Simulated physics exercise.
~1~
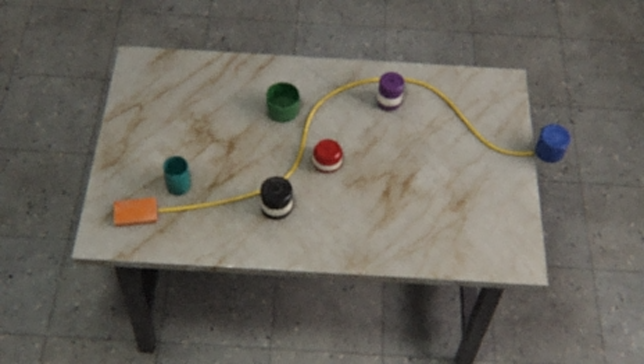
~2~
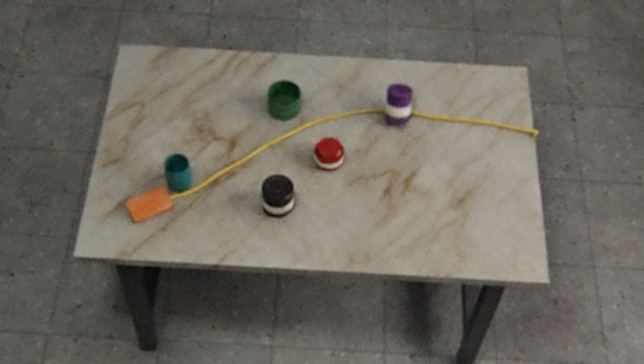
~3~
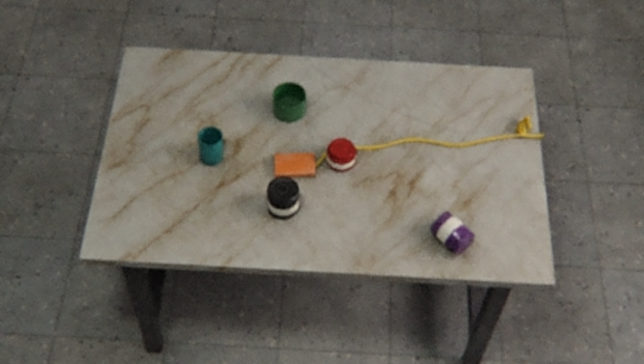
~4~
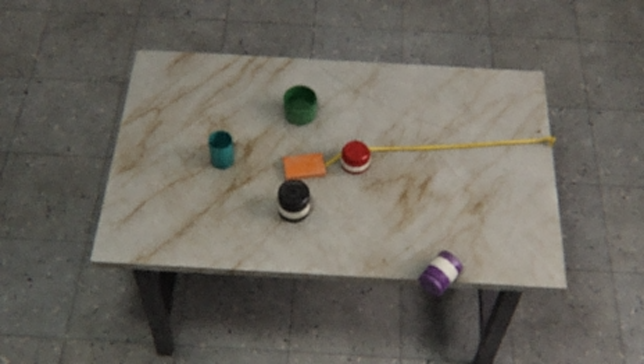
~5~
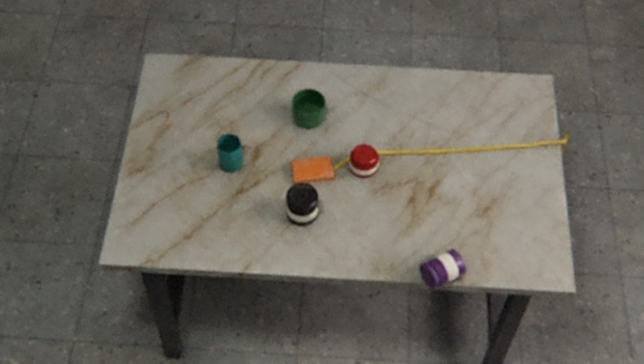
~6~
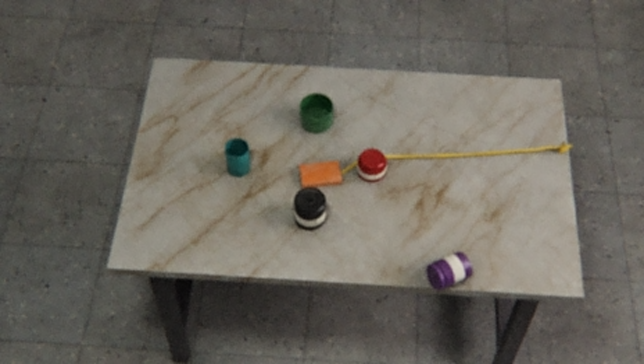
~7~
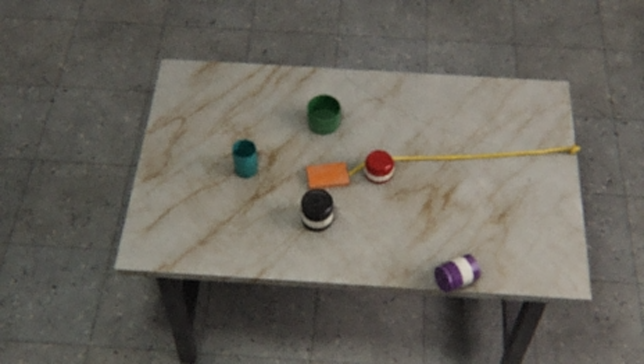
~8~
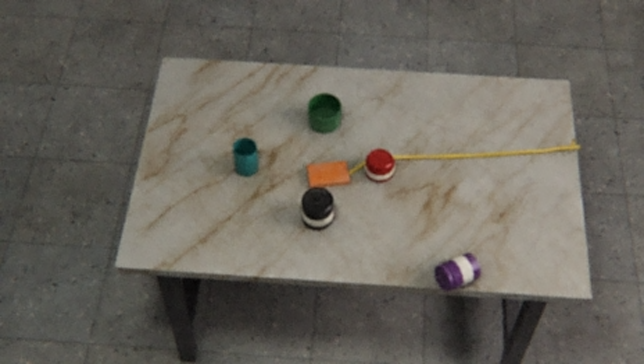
On a marble-topped table, a yellow cord drags an orange block right, toppling a purple tin.
